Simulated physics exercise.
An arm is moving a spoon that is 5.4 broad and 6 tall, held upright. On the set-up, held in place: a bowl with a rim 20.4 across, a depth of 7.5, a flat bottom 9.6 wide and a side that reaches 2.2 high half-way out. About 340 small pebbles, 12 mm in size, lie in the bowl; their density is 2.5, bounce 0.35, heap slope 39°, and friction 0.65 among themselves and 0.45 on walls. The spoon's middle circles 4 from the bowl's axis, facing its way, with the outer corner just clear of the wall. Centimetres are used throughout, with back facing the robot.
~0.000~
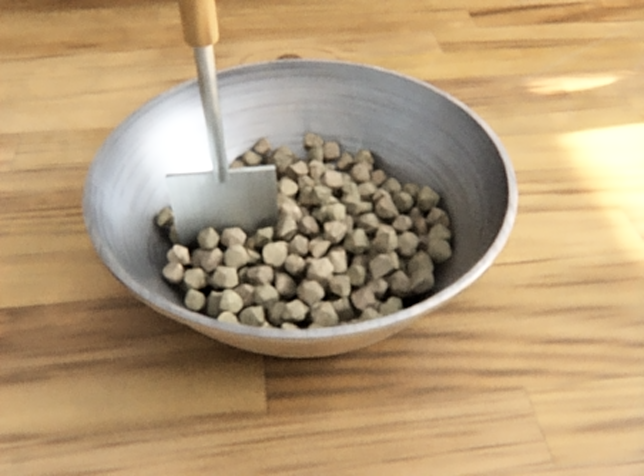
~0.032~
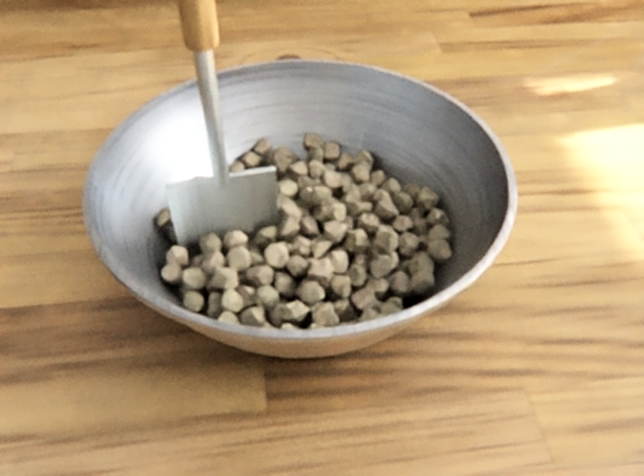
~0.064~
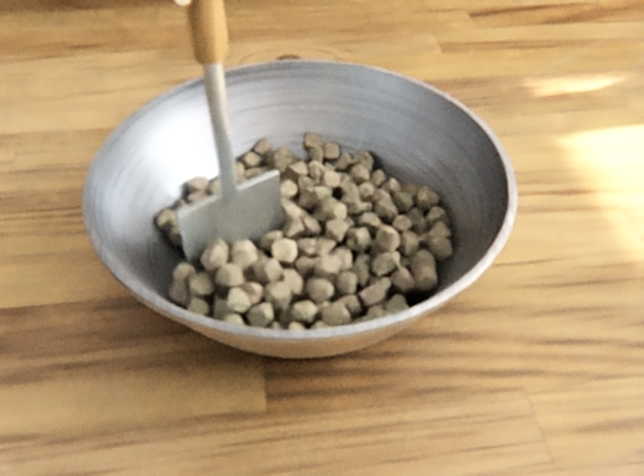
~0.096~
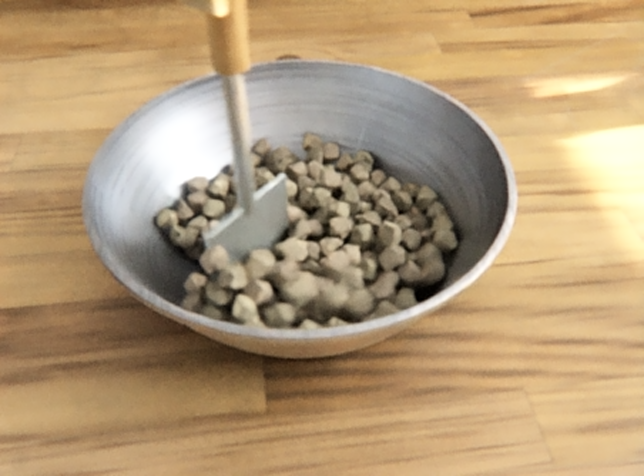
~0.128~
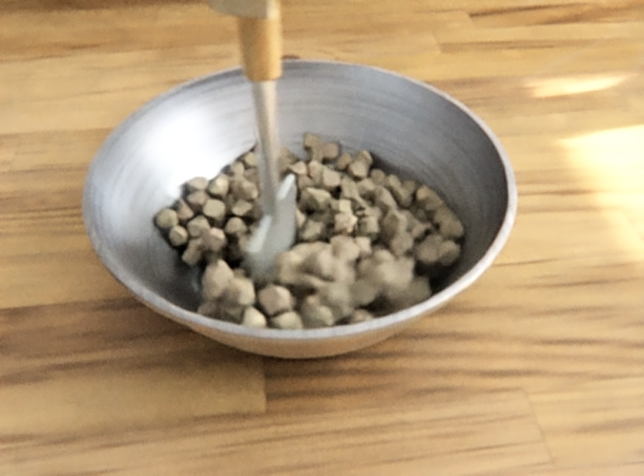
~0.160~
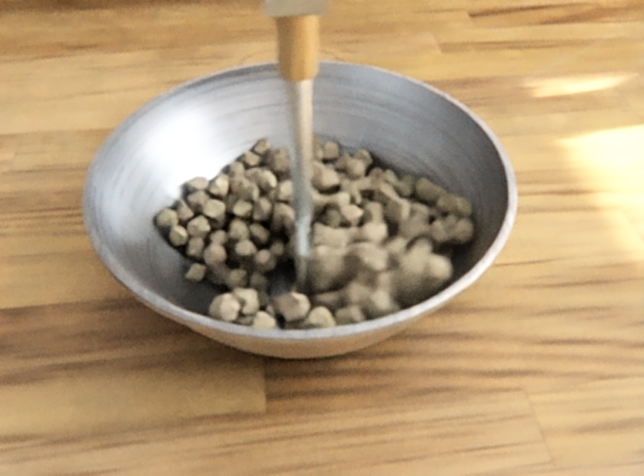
The video shows a wooden-handled, flat-bladed tool in a gray metal bowl of small brownish pebbles on a wooden surface, sweeping from the left toward the near middle while turning edge-on and pushing pebbles to the right.
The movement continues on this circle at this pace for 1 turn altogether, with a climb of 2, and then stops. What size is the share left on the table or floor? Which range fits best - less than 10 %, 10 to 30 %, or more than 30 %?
The range that fits is less than 10 %.
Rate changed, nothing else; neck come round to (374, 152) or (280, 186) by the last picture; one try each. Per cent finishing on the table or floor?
Near 20 per cent for the first, near 5 per cent for the second.
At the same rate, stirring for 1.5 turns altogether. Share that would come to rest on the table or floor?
I'd expect some 5 per cent.
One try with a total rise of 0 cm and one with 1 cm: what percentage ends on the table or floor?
5 % and 5 %.
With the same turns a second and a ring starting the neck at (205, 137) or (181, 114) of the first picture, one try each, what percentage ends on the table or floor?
5 and 0 %.
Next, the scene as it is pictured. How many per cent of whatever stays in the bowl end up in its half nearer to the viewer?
50 %.
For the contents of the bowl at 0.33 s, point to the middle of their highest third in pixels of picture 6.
Near (385, 150).
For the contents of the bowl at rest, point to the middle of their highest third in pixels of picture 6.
Somewhere close to (224, 241).
After 0.33 s, 190° round, highest piece 9 above the table; 339 in the bowl, 4 in flight or on the tool.
After 0.50 s, 295° round, highest piece 9 above the table; 331 in the bowl, 8 on the table or floor, 4 in flight or on the tool.
After 0.79 s, 0° round, highest piece 8 above the table; 328 in the bowl, 15 on the table or floor.
After 1.49 s, 0° round, highest piece 8 above the table; 328 in the bowl, 15 on the table or floor.
In the end, 328 in the bowl, 15 on the table or floor. That is 4 % on the table or floor.
